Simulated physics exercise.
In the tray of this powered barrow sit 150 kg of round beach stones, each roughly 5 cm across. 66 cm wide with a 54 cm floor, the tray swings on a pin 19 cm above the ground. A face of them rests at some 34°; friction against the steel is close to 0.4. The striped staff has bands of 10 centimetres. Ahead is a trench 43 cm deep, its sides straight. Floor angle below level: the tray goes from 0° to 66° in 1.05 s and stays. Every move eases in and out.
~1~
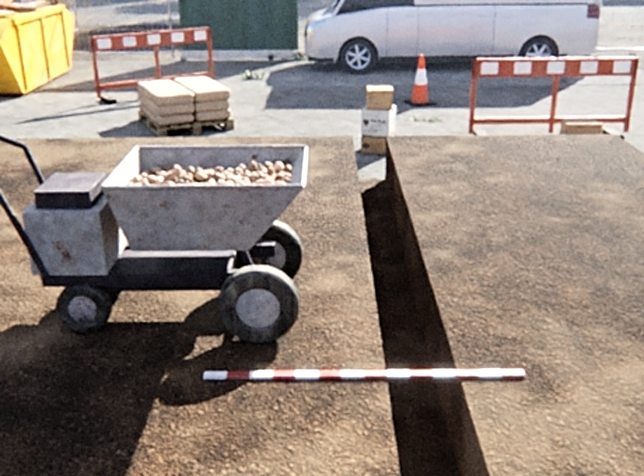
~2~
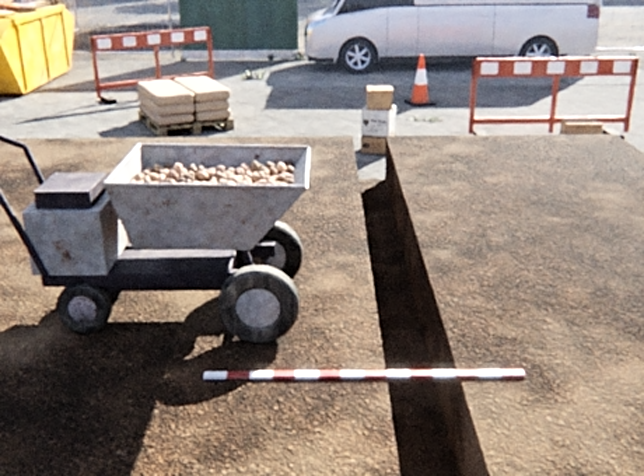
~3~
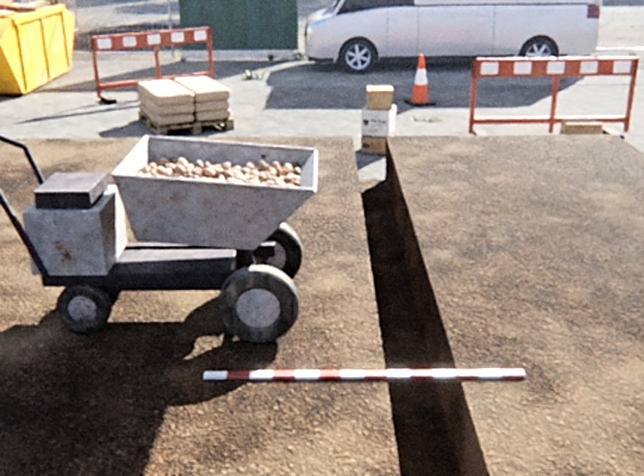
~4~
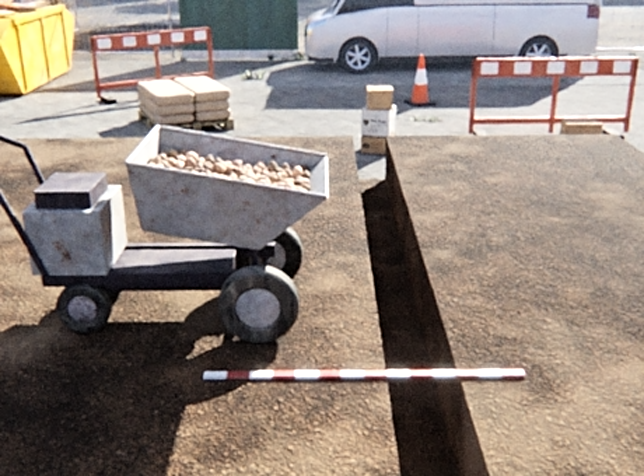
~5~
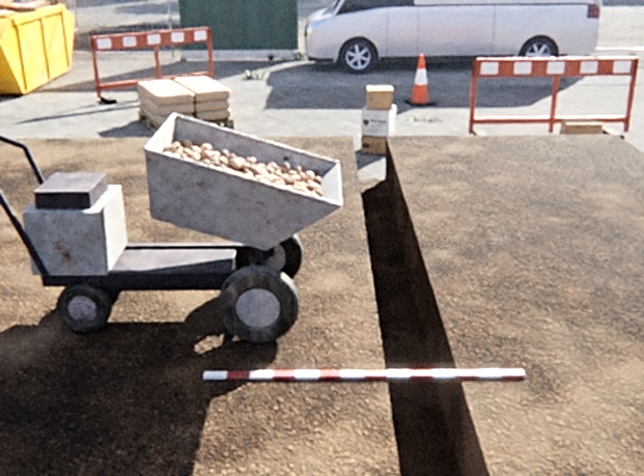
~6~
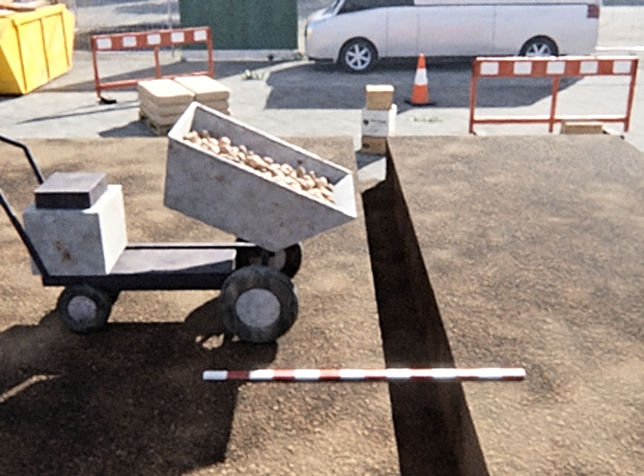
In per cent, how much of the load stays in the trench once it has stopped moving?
I would say about 68 per cent.
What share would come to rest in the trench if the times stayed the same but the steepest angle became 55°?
With that change, near 50 per cent.
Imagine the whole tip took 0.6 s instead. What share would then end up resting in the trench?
About 50 percent, I'd say.
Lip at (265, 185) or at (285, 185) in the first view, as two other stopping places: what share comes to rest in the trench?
About 95 and 85 per cent.
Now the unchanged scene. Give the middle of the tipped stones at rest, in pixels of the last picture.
Look at roughly (424, 361).
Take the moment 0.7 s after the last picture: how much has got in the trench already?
Roughly 20% by that time.
Then, 0.4 s after the last picture the floor is at 56°, 100 % in the tray; the foremost stones are at (382, 250).
Then, 0.7 s after the last picture the floor is at 66°, 69 % in the tray, 22 % in the trench, 8 % past the trench; the foremost stones are at (473, 315).
Then, 1.1 s after the last picture the floor is at 66°, 29 % in the tray, 40 % in the trench, 31 % past the trench; the foremost stones are at (581, 312).
Then, 3.0 s after the last picture the floor is at 66°, 0 % in the tray, 68 % in the trench, 32 % past the trench; the foremost stones are past the picture's edge.
